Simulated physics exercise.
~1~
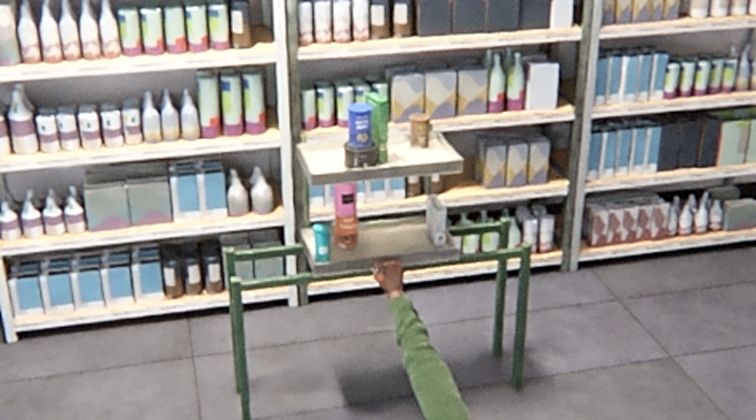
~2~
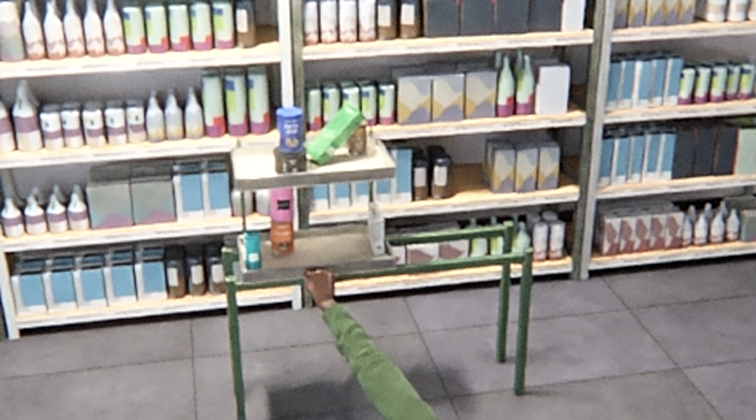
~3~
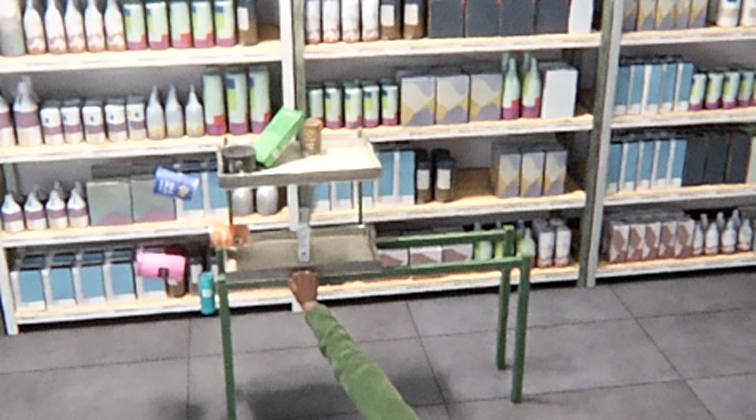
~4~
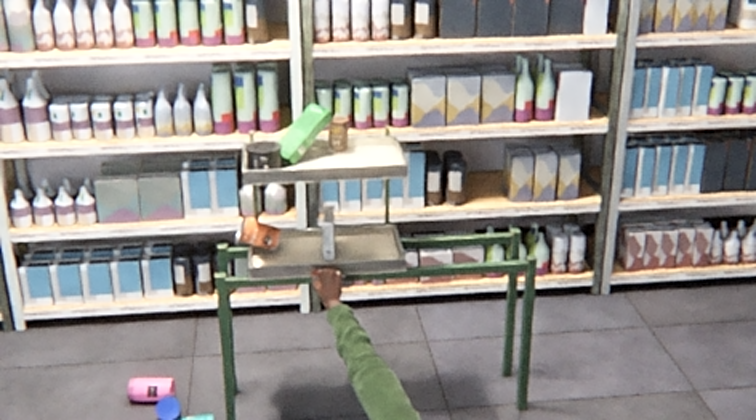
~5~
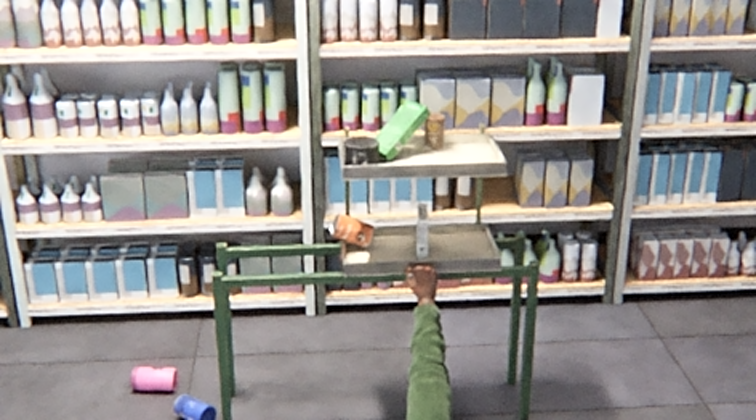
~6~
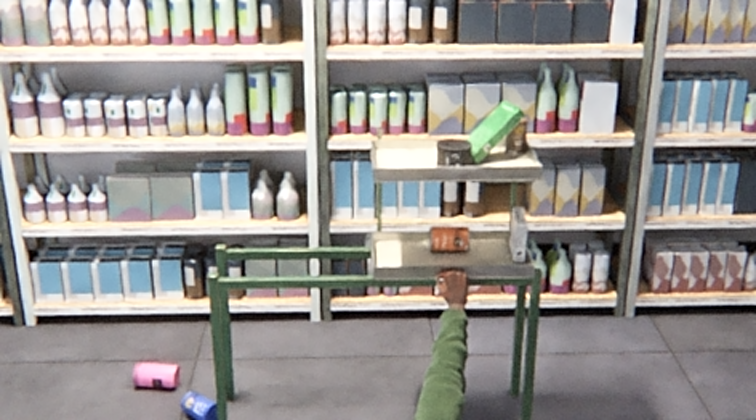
At the start, a hand in a green sleeve grips a two-level tray on a green frame before stocked store shelves, with several small containers standing on it. The tray slides left, and the green packet on the upper level tips over. As it reaches the left end, the blue tin, pink jar and turquoise shaker fly off the left side, while the orange tin tilts. They drop to the floor as the tray starts back right. It ends at the right, with the orange tin lying down, the green packet leaning and the white packet upright, while the pink jar and blue tin lie on the floor.
